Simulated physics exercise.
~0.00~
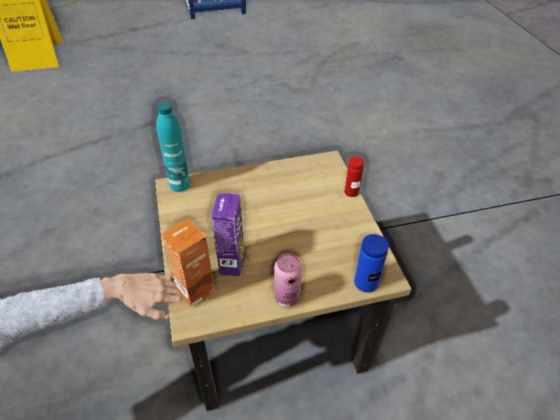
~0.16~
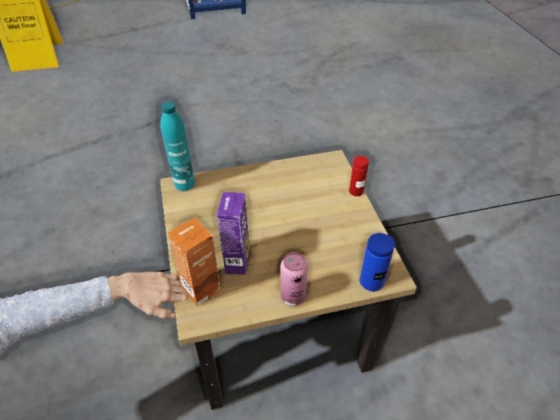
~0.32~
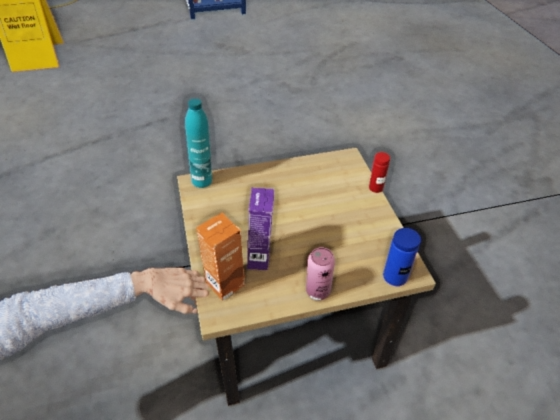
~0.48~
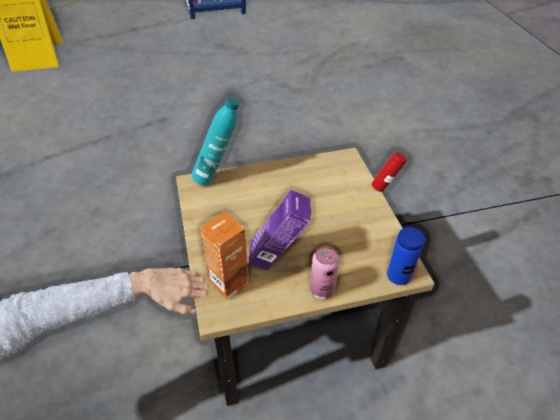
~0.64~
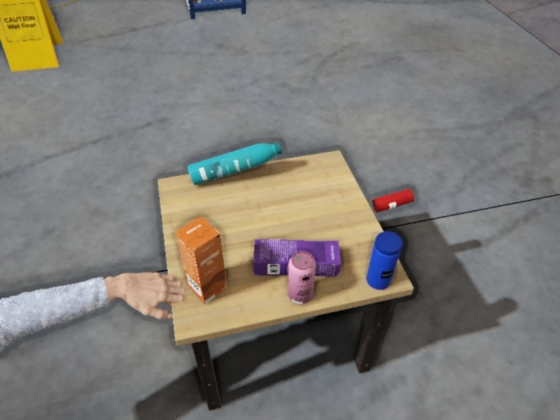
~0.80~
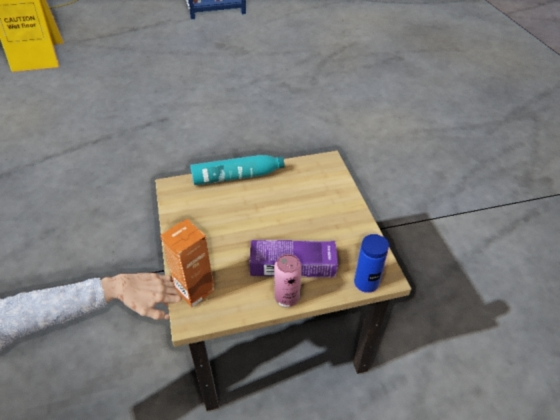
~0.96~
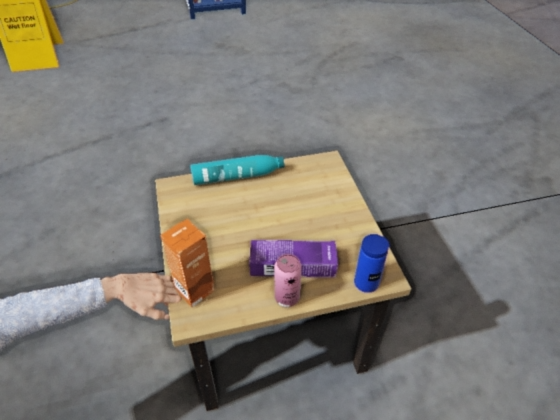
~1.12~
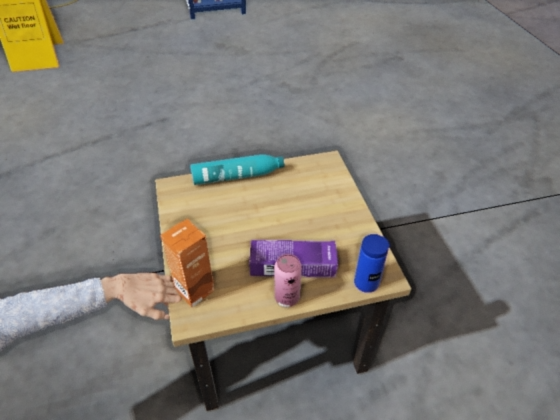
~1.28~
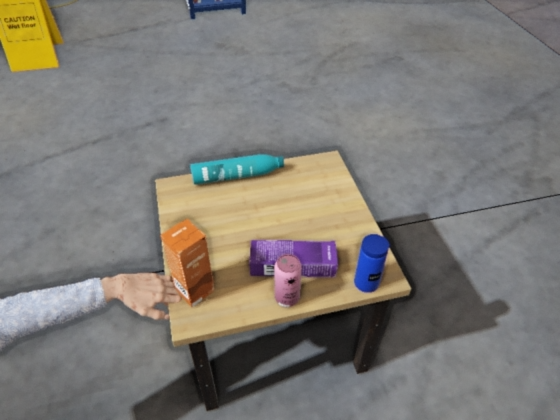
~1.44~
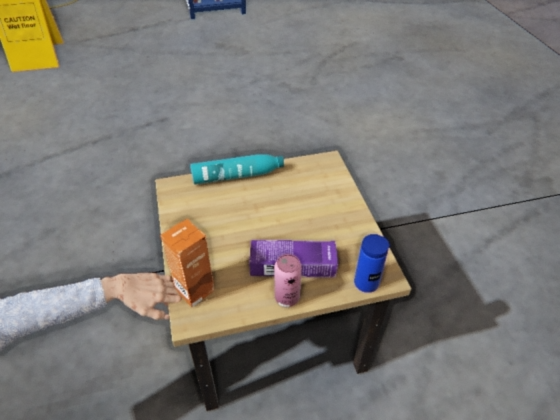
A hand jerks the table right and back, toppling the bottle, purple carton and red shaker.
